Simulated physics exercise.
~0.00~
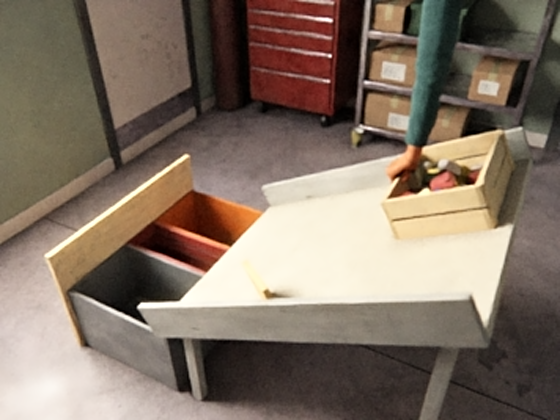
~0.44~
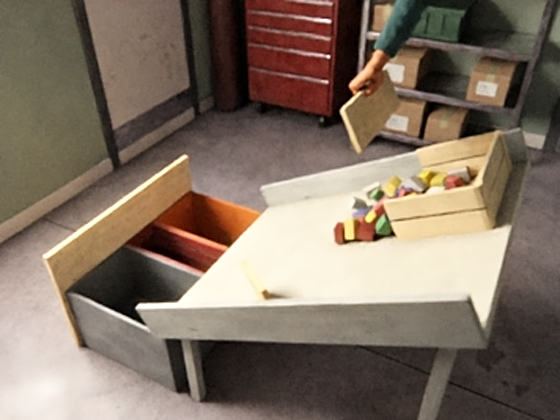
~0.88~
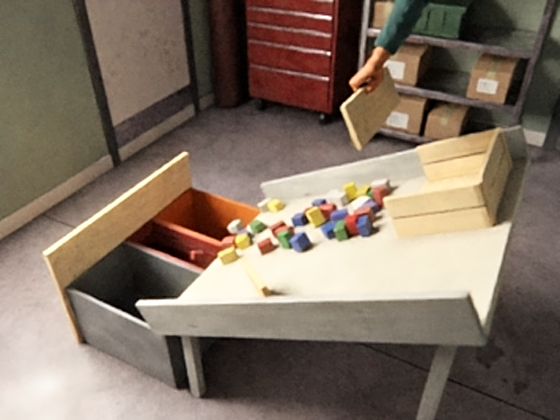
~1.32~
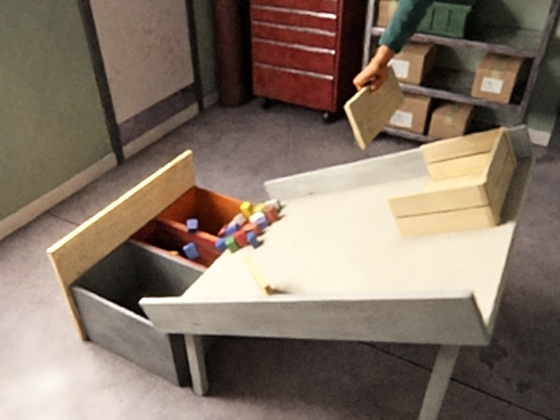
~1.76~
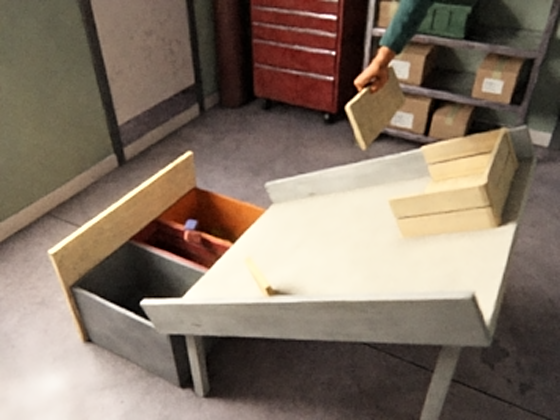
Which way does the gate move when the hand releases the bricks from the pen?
The gate moves up, lifted by the hand away from the front of the pen.
